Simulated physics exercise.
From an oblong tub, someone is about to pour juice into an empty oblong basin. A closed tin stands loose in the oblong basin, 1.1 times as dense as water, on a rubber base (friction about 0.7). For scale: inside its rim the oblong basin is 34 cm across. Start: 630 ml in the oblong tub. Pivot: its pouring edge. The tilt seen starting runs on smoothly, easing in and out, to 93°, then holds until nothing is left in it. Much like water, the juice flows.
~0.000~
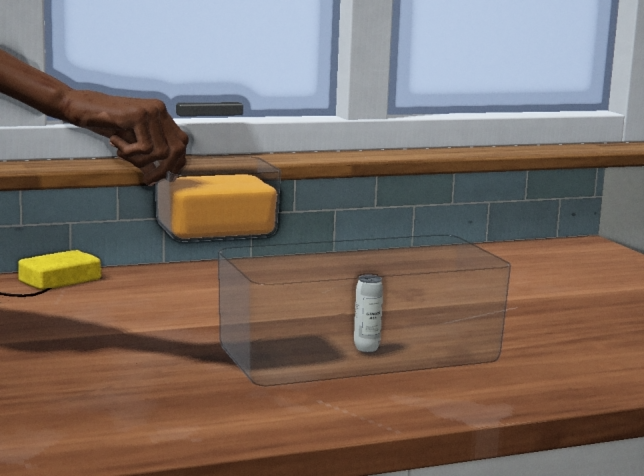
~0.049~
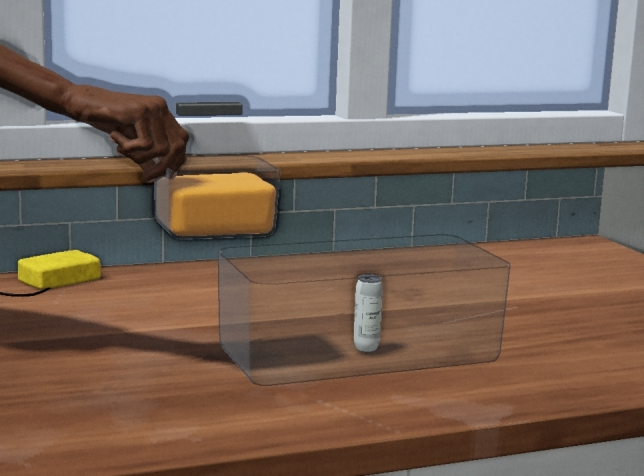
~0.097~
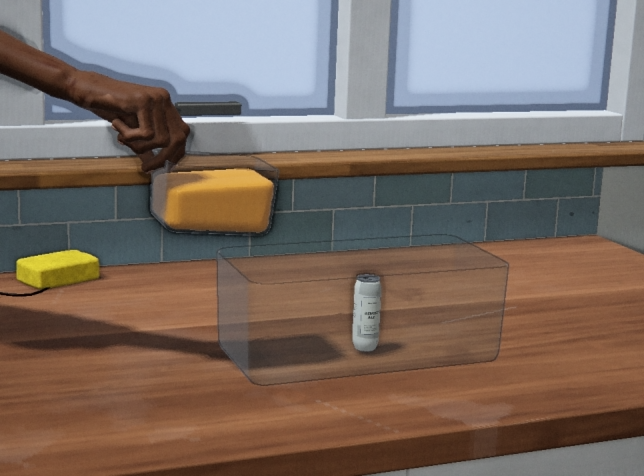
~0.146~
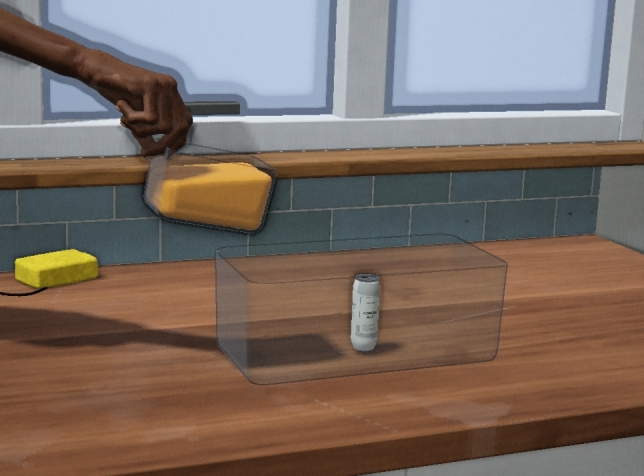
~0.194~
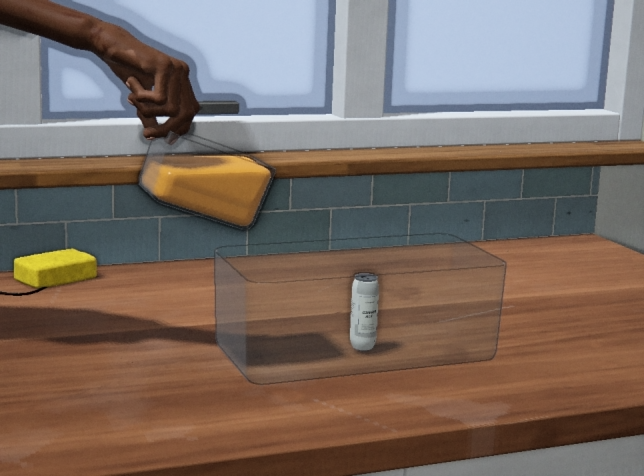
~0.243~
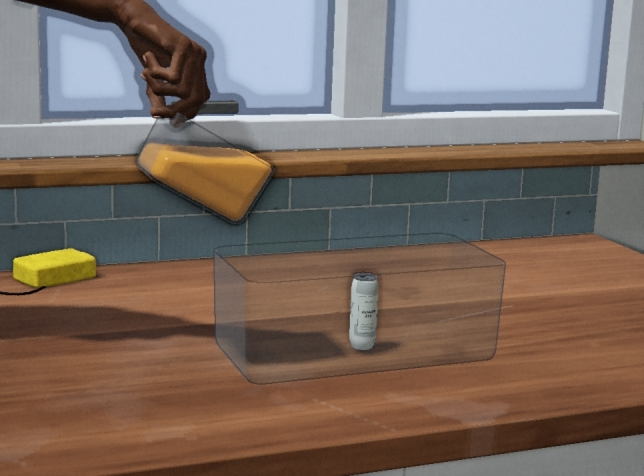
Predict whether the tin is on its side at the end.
The tin is on its side.
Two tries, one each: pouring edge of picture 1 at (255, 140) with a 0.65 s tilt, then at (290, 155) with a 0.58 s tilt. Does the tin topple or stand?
Try 1: Tipped over; try 2: Still standing.
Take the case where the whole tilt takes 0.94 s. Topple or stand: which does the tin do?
Result: Tin upright.
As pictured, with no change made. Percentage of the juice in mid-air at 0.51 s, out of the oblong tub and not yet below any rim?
About 44 per cent.
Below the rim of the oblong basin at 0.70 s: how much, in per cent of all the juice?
My estimate is about 68 percent.
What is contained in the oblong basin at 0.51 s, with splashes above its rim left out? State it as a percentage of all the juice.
Roughly 6 per cent.
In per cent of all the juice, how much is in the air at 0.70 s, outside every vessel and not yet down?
Something like 20 per cent of the total.
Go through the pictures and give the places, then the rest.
In the first picture, it leans 0°; its right rim is at (269, 166); the juice meets the walls at (163, 186) and (265, 182); the oblong basin's rim runs from (234, 268) to (483, 251); the tin's top is at (370, 282).
In the second picture, it leans 1°; its right rim is at (269, 165); the juice meets the walls at (163, 185) and (265, 180).
In the third picture, it leans 5°; its right rim is at (267, 165); the juice meets the walls at (160, 182) and (263, 176).
In the fourth picture, it leans 12°; its right rim is at (266, 165); the juice meets the walls at (156, 176) and (260, 170).
In the fifth picture, it leans 20°; its right rim is at (264, 165); the juice meets the walls at (152, 165) and (260, 164).
In the sixth picture, it leans 30°; its right rim is at (263, 164); the juice meets the walls at (150, 151) and (262, 157).
By 0.51 s the tilt is 85° and 50 per cent is still to pour; the tin stands where it began.
By 0.70 s the tilt is 93° and 11 per cent is still to pour; the tin leans 9°.
By 0.91 s the tilt is 93° and 4 per cent is still to pour; the tin lies on its side.
By 1.13 s the tilt is 93° and 2 per cent is still to pour; the tin lies on its side.
At rest the tin lies on its side.
